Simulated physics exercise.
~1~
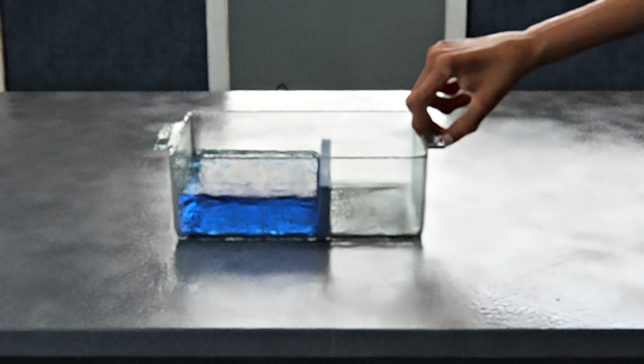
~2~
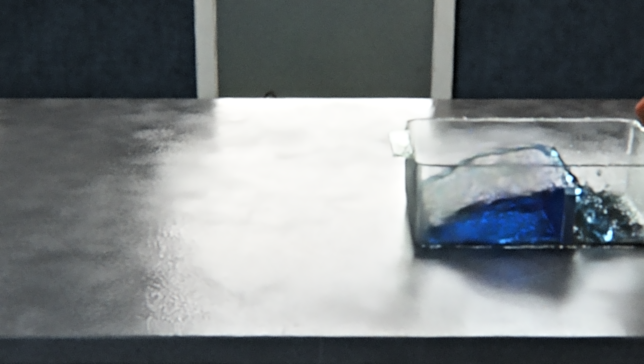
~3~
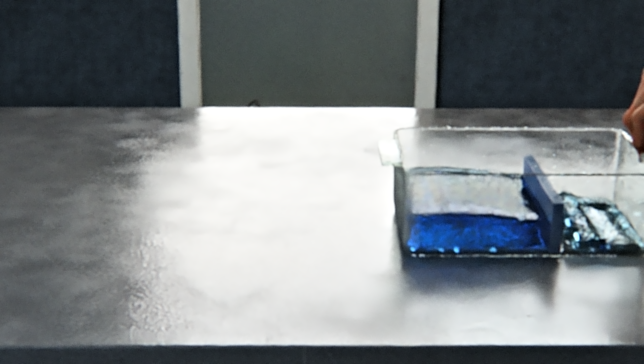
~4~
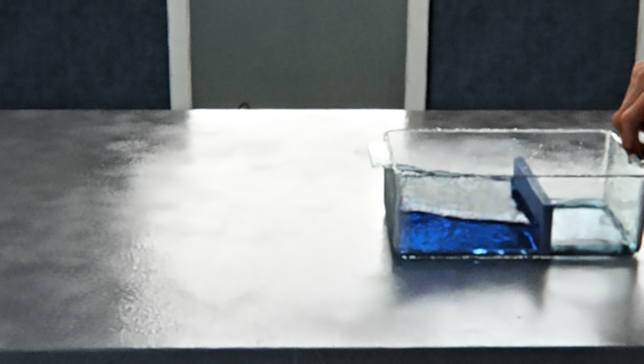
Hand pulling a clear divided box right across a table, blue water sloshing on the left, then settling mostly behind the divider.
